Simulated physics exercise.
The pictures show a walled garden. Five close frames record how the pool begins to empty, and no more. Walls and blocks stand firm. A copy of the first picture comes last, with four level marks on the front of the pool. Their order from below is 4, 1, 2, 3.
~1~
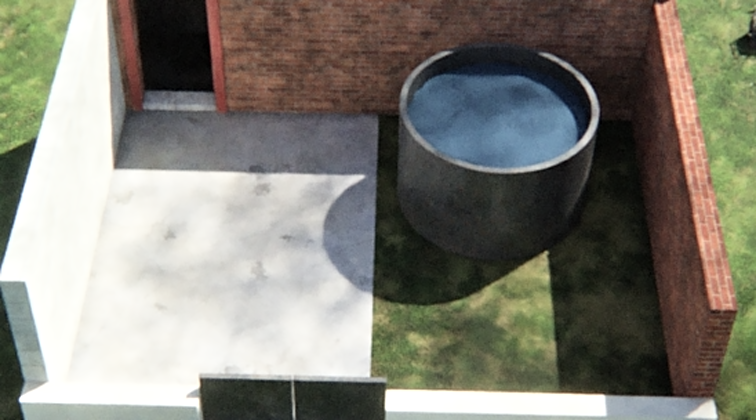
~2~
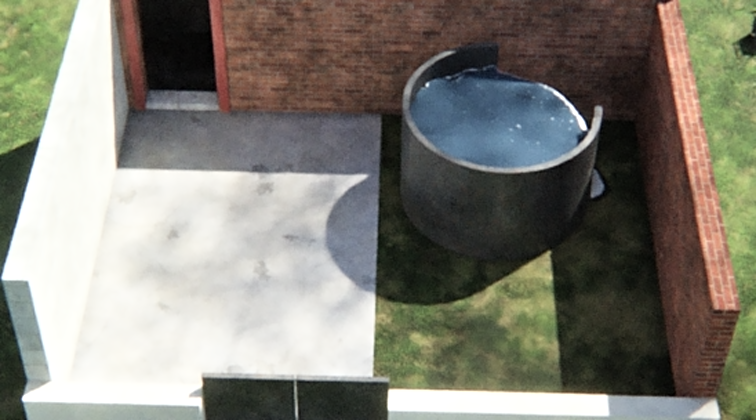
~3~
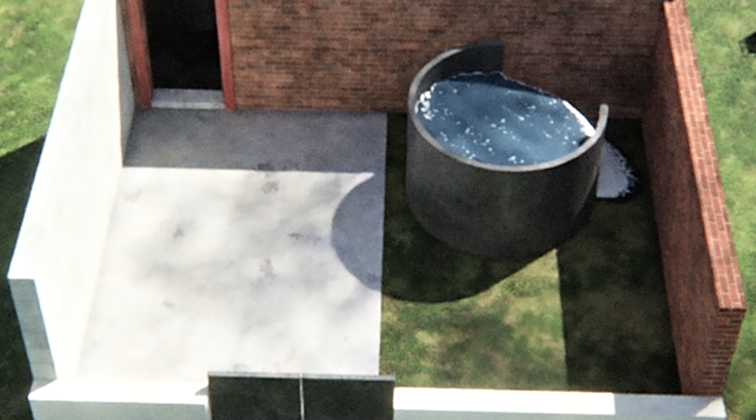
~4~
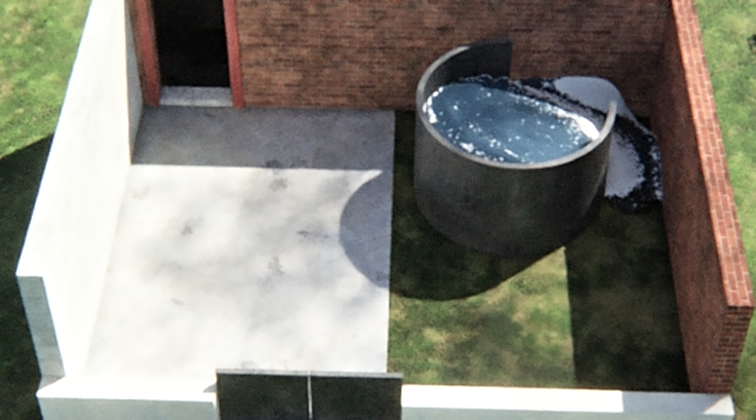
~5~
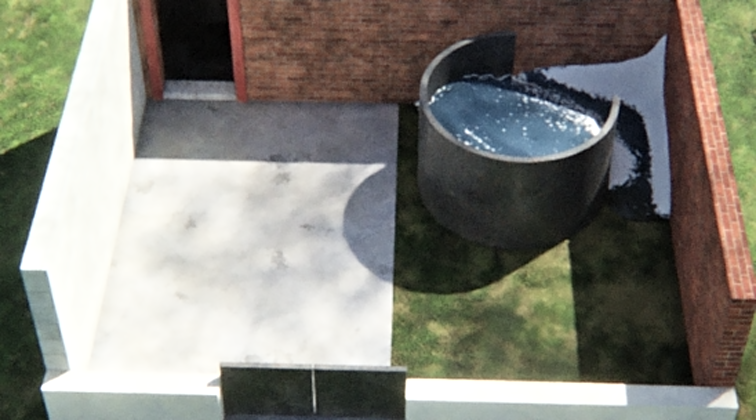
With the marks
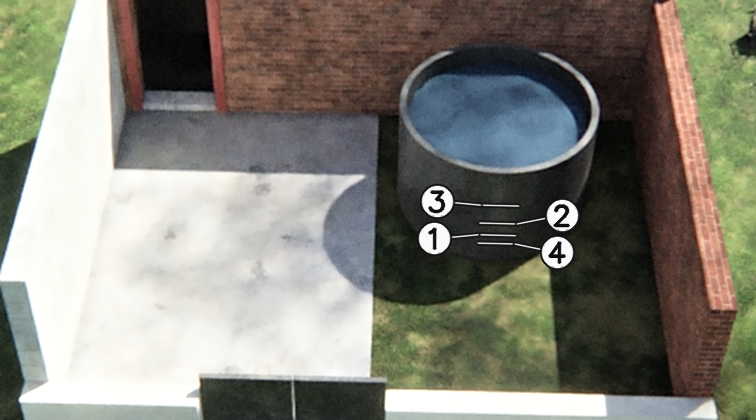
A walled garden with a round, dark pool of still water lay in view, then the pool's back right side opened and foaming water poured out, spreading over the grass into the back right corner.
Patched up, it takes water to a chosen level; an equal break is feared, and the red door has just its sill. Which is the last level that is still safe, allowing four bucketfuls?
3.
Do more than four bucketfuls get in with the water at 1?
No.
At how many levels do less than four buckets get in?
All of the four.
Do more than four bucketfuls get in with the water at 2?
No.
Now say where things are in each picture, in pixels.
Water in the pool at rest, its middle at (498, 121); foot of the red doorway at (180, 110); shut gate at (293, 385), in the first picture.
Front seen at (593, 194), 2 % of the ground wet, in the second picture.
Front seen at (639, 184), 4 % of the ground wet, in the third picture.
Front seen at (651, 203), 7 % of the ground wet, in the fourth picture.
Front seen at (669, 205), 8 % of the ground wet, in the fifth picture.
On the marked copy, 1 at (497, 235); 2 at (498, 223); 3 at (499, 205); 4 at (496, 243); from the bottom up 4, 1, 2, 3.
With 1, nothing gets over.
With 2, nothing gets over.
With 3, a splash gets over, under a bucket.
With 4, nothing gets over.
